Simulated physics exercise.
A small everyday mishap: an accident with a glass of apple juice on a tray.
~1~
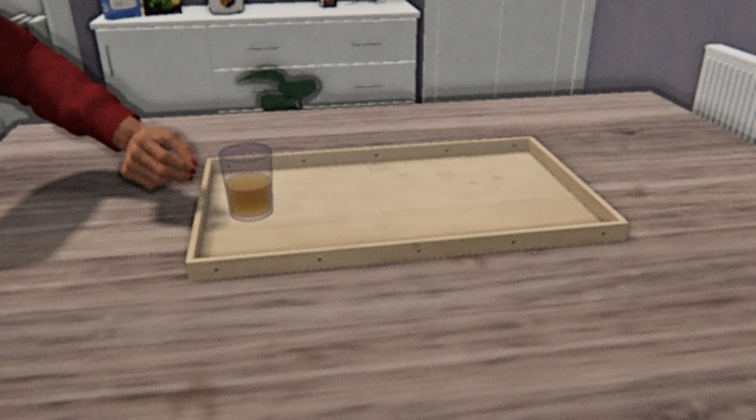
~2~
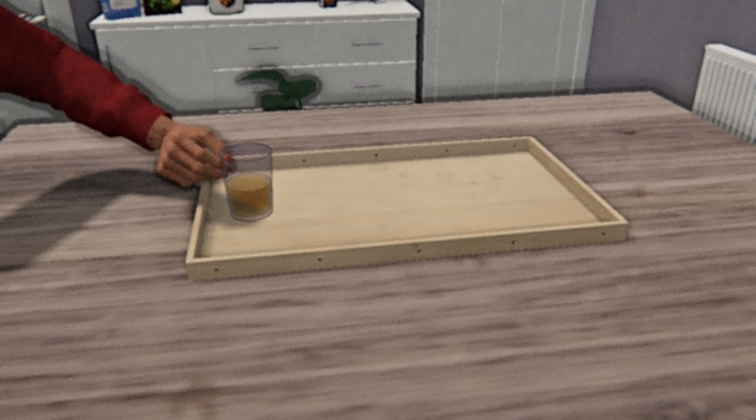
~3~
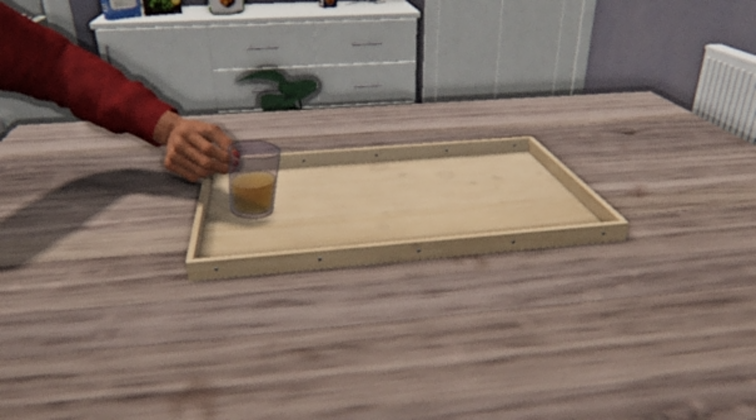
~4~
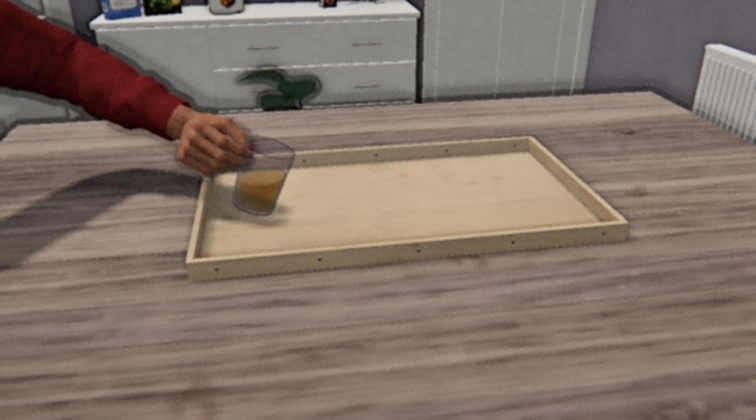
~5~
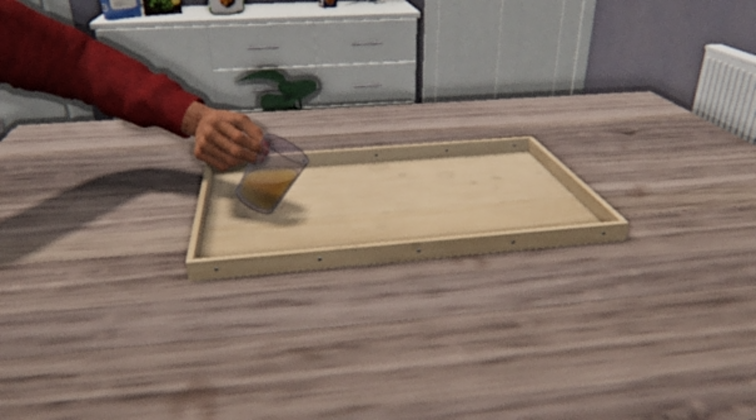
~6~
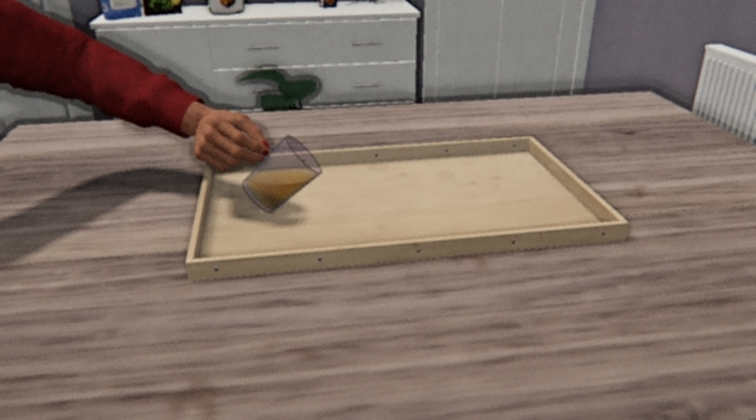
A hand in a red sleeve reaching in from the left and pushing a half-full glass of juice, tilting it rightward over a wooden tray.
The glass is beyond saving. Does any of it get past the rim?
I reckon the tray will do its job here.
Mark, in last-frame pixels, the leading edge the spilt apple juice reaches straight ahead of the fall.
It reaches roughly (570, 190) in the last picture.
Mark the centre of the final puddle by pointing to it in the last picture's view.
At about (486, 197).
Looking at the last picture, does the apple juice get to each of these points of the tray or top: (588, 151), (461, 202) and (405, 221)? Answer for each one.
Spot by spot: Missed, then touched, then touched.
Soon after, the glass lies in the tray; the puddle covers about as much as a plate; all of it is inside the rim.
Later, the puddle covers about as much as a tray; all of it is inside the rim.
In the end, the puddle covers about as much as a tray; all of it is inside the rim.
